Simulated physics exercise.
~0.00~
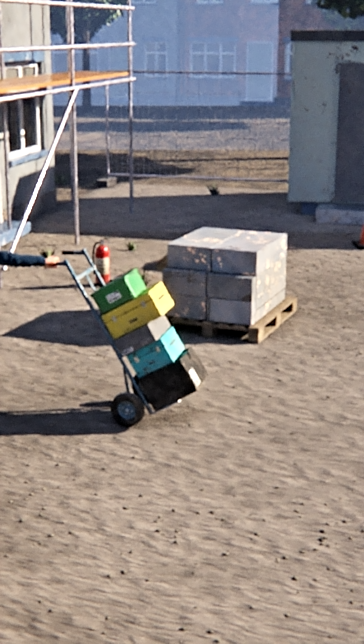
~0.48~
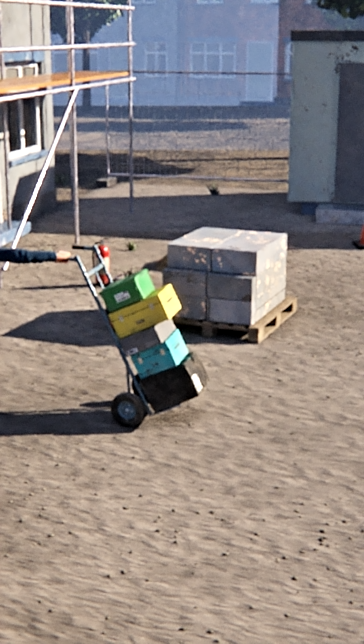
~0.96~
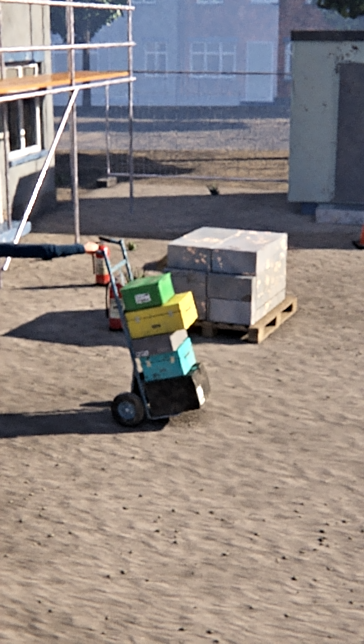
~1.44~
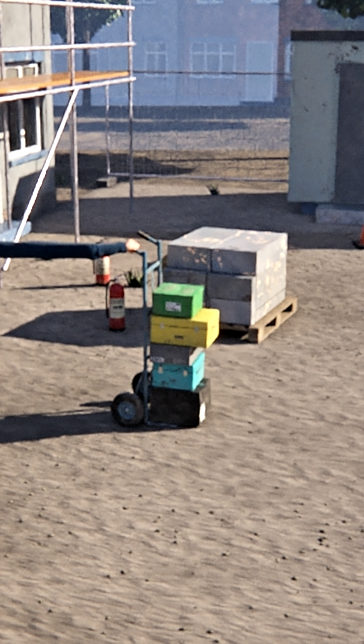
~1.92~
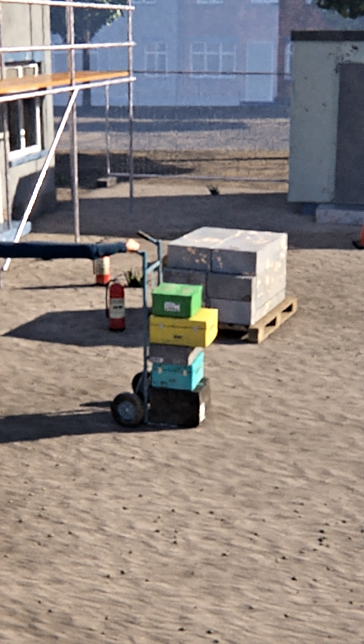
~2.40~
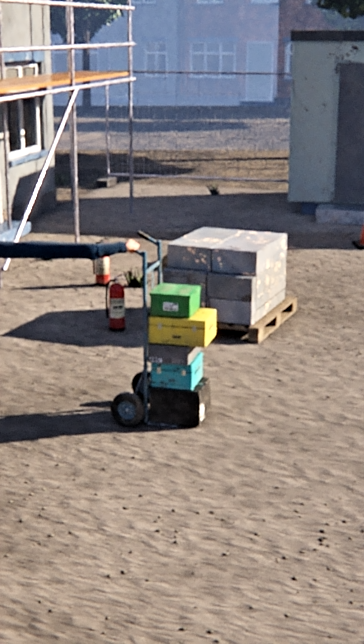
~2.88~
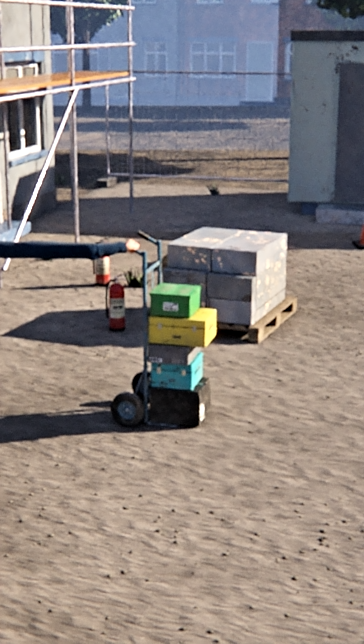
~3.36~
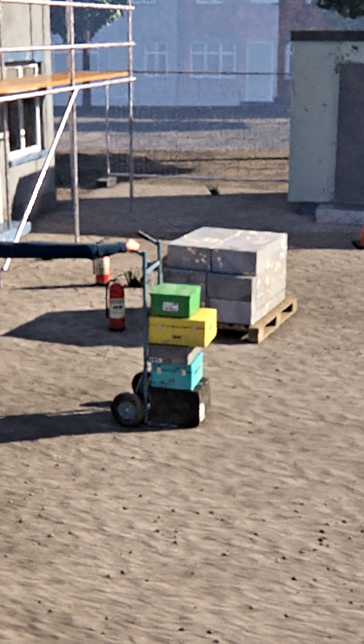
A hand truck stacked with five boxes is tipped upright by an arm and stands still, its stack intact.
